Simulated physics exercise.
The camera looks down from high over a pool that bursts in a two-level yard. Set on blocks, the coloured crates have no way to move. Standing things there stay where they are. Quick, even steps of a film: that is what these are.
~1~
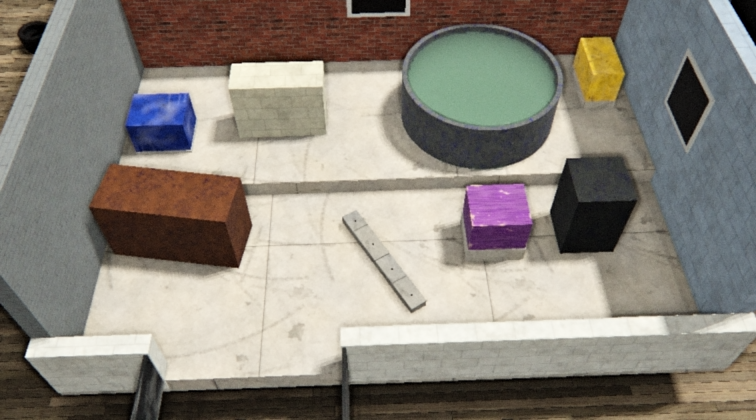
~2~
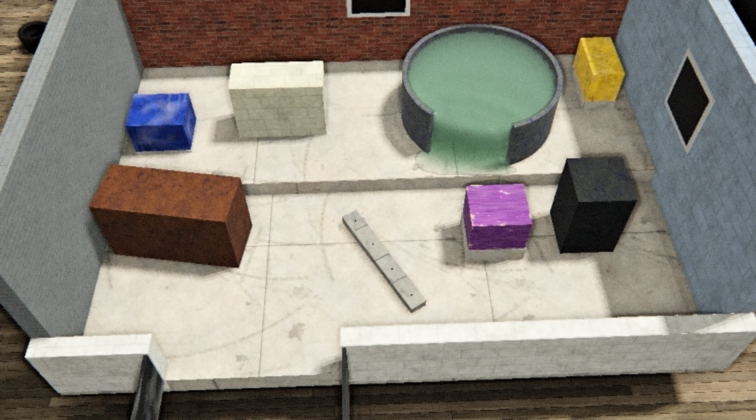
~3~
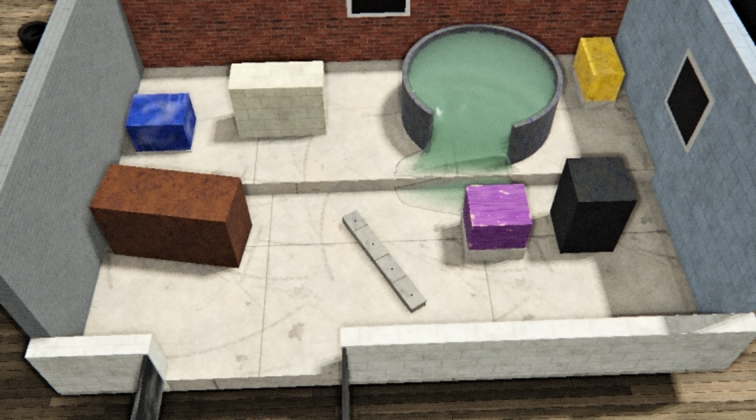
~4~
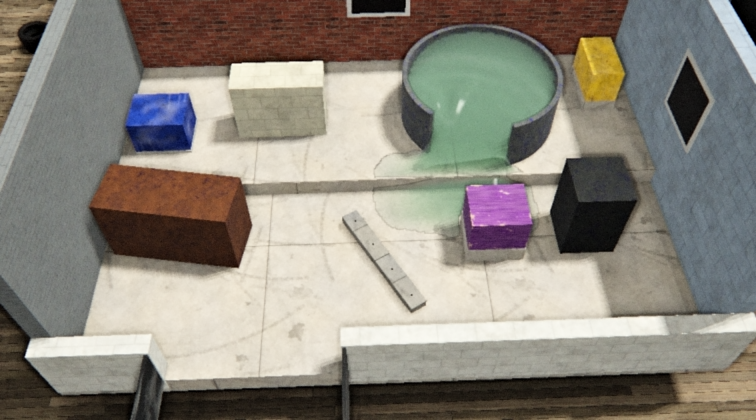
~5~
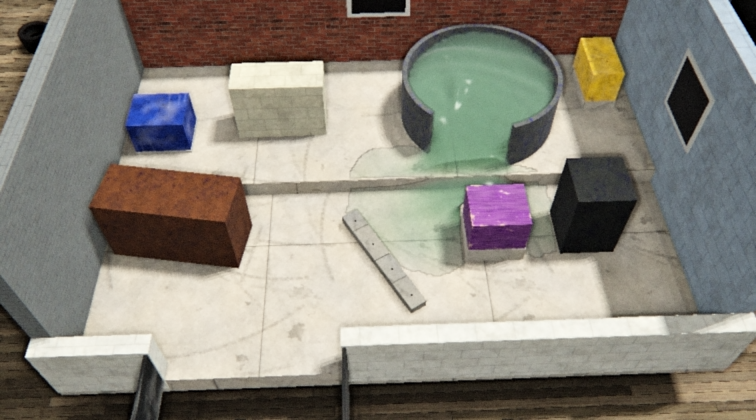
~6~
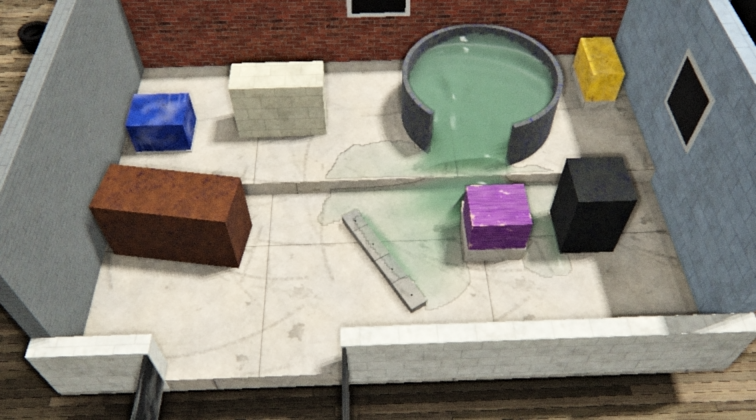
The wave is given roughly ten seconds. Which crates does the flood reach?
Outcome: The purple crate is hit by the water, the blue crate is spared, the yellow crate is spared.
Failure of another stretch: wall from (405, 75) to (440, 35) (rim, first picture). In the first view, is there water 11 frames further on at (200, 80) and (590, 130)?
Result, in order - waterlogged, parched.
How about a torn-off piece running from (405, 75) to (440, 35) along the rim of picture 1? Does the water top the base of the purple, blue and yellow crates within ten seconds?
I'd expect the purple crate remains untouched, the blue crate goes wet, and the yellow crate remains untouched.
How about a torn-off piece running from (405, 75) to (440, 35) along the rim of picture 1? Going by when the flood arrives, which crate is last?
The purple one comes last.
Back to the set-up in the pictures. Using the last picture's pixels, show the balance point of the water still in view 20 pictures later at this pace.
I'd put it at around (446, 210).
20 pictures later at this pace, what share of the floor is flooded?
It works out to about 55 in a hundred.
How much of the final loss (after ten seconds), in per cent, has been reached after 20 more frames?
I'd say about 35 per cent.
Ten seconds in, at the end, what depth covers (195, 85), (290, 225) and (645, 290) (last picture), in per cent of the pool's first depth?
In turn 0, 14 and 16 in a hundred.
A moment on, water covers 25 % of the floor; the purple crate water round its plinth, the blue crate not reached, the yellow crate not reached.
Next, water covers 45 % of the floor; the purple crate water round its plinth, the blue crate not reached, the yellow crate not reached.
Then, water covers 55 % of the floor; the purple crate water round its plinth, the blue crate not reached, the yellow crate not reached.
Later, water covers 55 % of the floor; the purple crate water round its plinth, the blue crate not reached, the yellow crate not reached.
In the end, water covers 55 % of the floor; the purple crate was topped, the blue crate stayed above the water, the yellow crate stayed above the water.
